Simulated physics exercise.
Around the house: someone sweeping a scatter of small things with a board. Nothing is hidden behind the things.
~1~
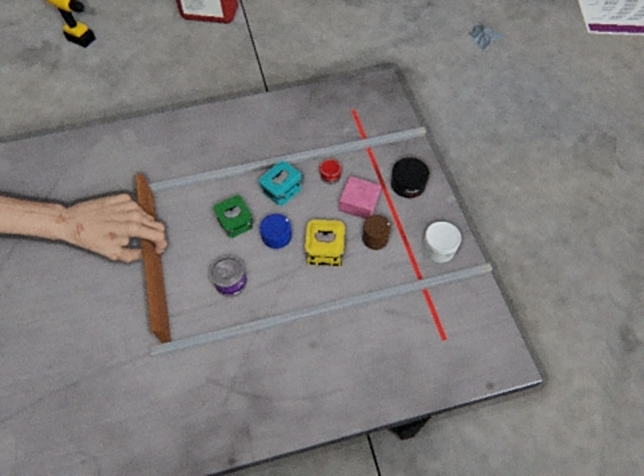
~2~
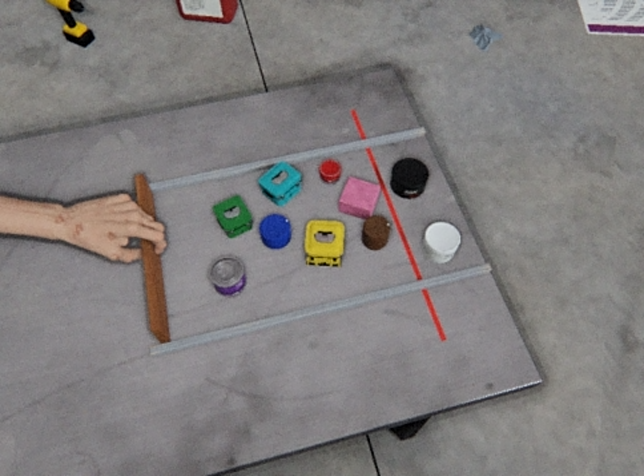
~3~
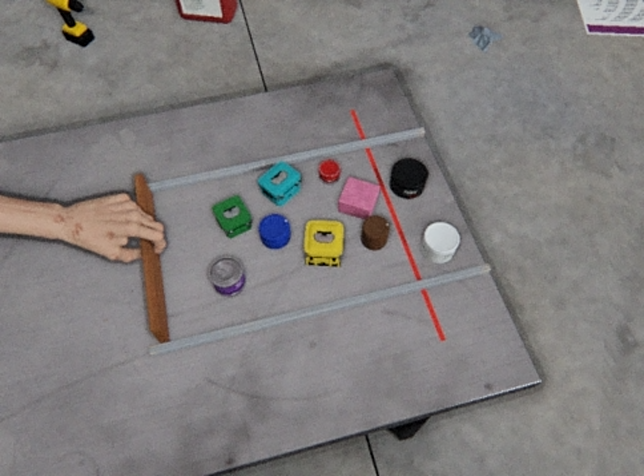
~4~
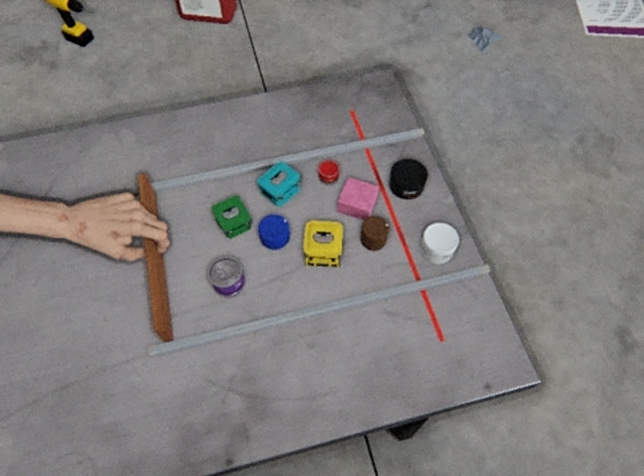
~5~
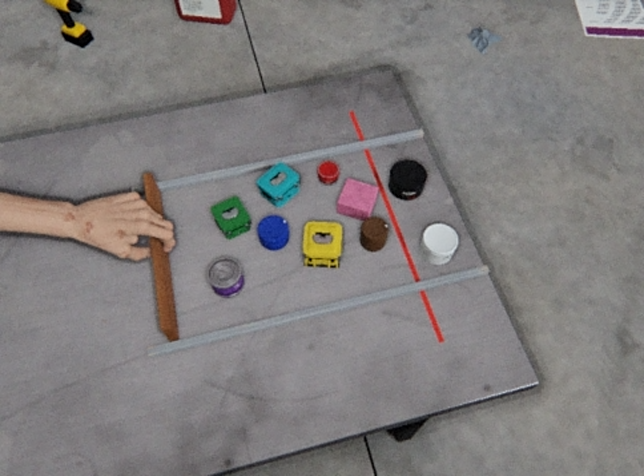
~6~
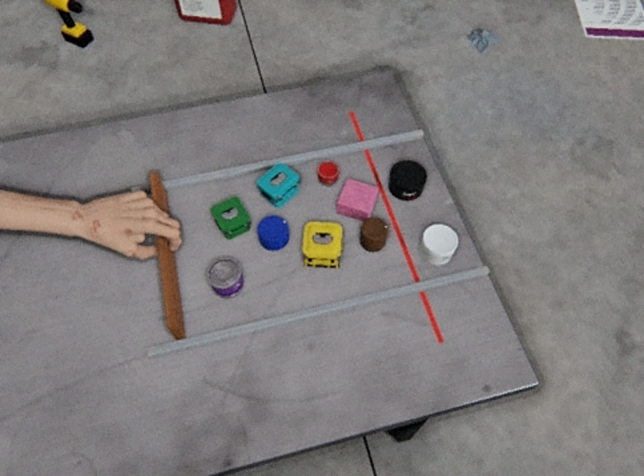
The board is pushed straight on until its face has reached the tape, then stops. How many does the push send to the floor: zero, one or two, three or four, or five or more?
The number that fall off is one or two.
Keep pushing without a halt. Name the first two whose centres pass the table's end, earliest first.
The order is the black tub, then the brown lid.
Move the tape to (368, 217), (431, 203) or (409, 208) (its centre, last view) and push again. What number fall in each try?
Try by try, 0, 5 and 2.
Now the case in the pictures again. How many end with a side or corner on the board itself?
In contact: 4.
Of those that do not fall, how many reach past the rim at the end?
Overhanging: 0.
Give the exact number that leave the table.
Exactly 2.
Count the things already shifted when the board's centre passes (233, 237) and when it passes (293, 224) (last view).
By then 3, and 6.
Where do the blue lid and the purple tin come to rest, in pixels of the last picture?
The blue lid stops around (407, 210); the purple tin around (419, 235).
A little later, none off yet; white tub at rest near (438, 245); black tub at rest near (407, 181); brown lid at rest near (374, 235).
Next, none off yet; white tub at rest near (438, 245); black tub at rest near (407, 181); brown lid shifted a little near (384, 232).
Later still, none off yet; white tub moving near (444, 248); black tub shifted a little near (424, 172); brown lid shifted well along near (438, 219).
When it is over, the number that fall off is one or two; down, brown lid and black tub.
